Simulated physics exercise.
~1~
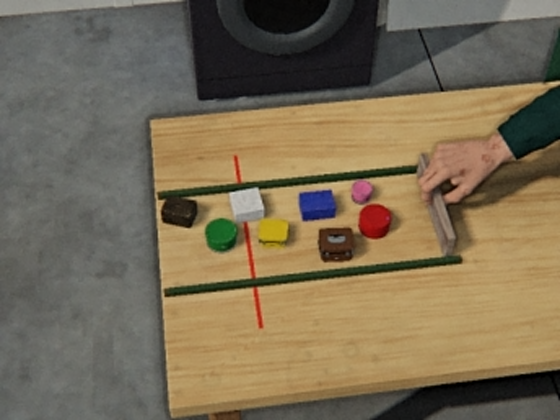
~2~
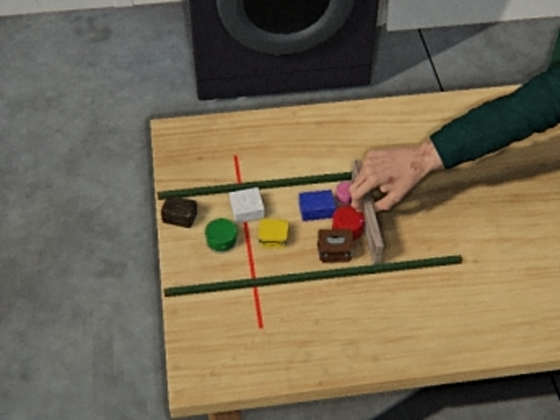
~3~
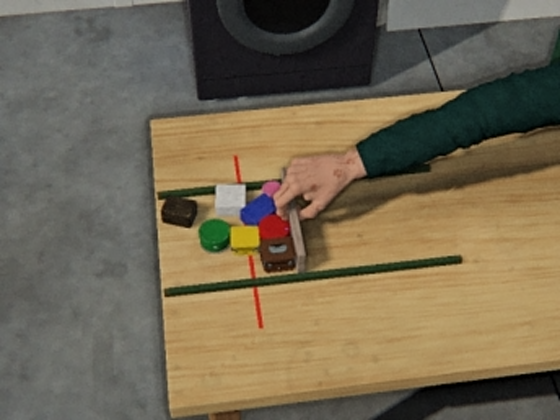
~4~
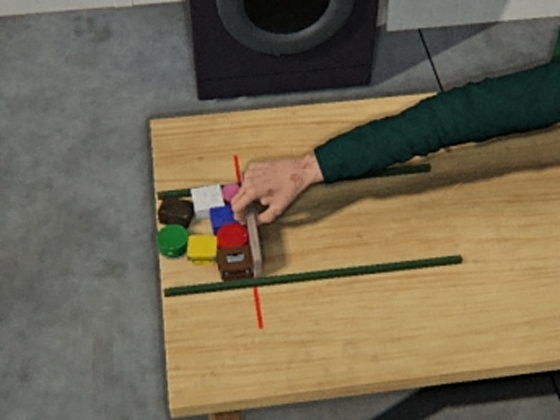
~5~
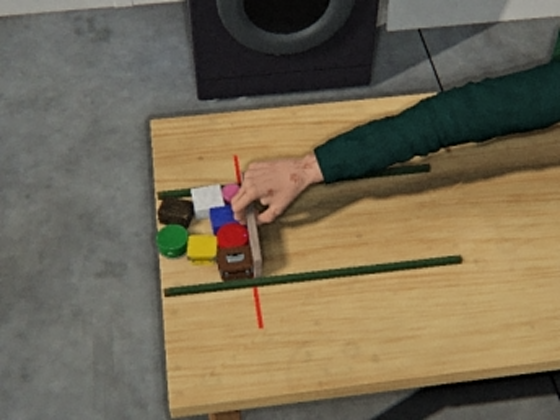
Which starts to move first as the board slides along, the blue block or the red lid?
The red lid starts to move first. The blue block is still in its place when the lid is pushed left, and it only moves afterwards.
Hand pushing an upright board left along a tabletop channel, bunching small colourful objects together and stopping at the red line.
